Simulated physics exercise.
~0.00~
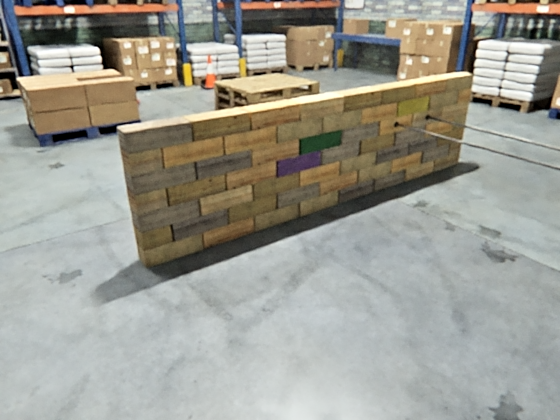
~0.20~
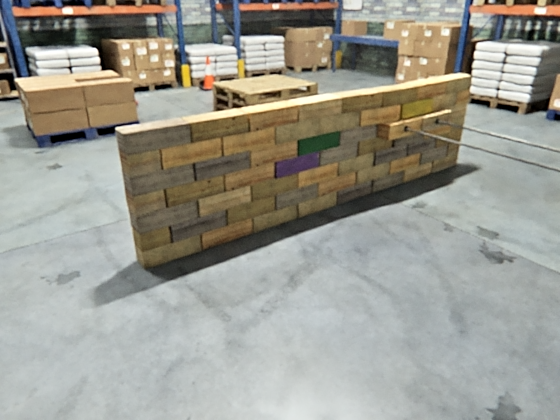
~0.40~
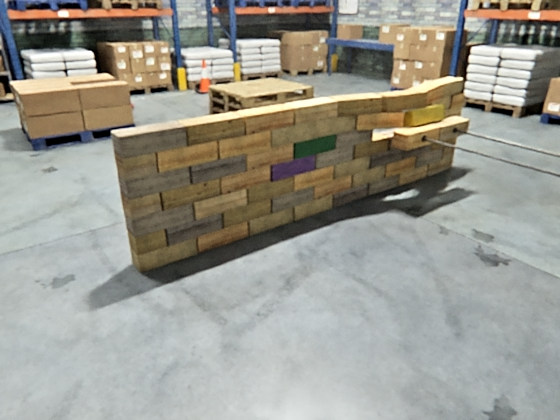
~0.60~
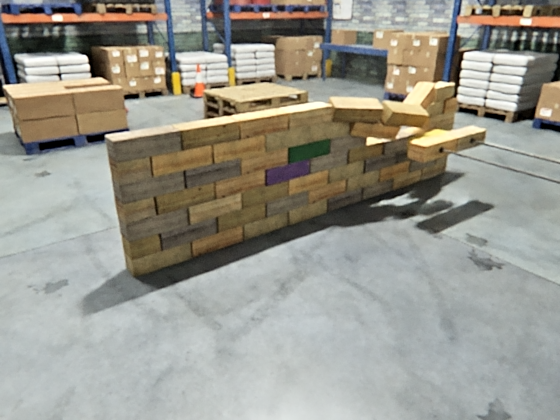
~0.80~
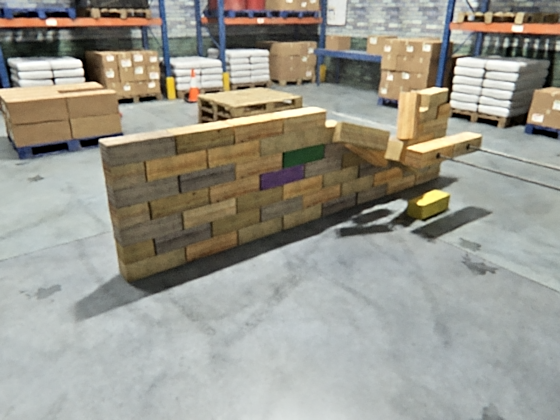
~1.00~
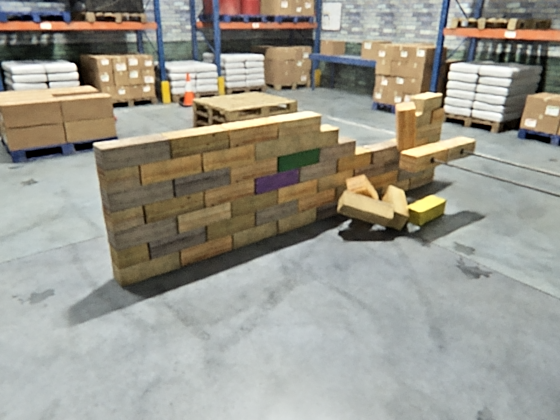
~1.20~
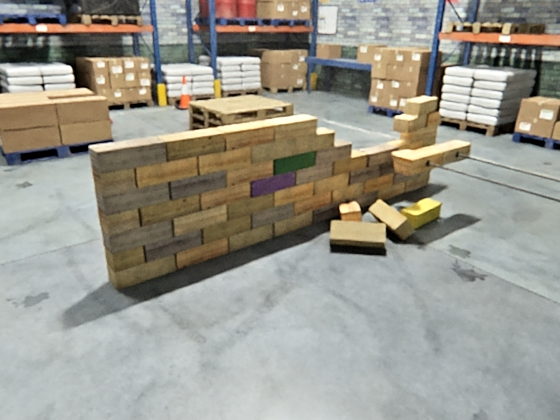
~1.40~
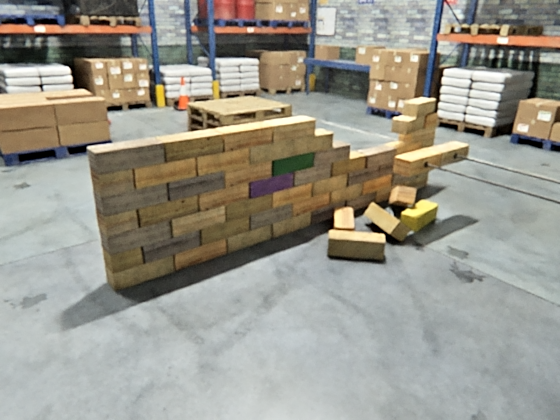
The video shows a rod drawing two neighbouring blocks out of a freestanding timber wall in a warehouse, and the yellow block and several others above tumble to the floor, leaving a stepped gap on the right while the purple and green blocks stay in place.
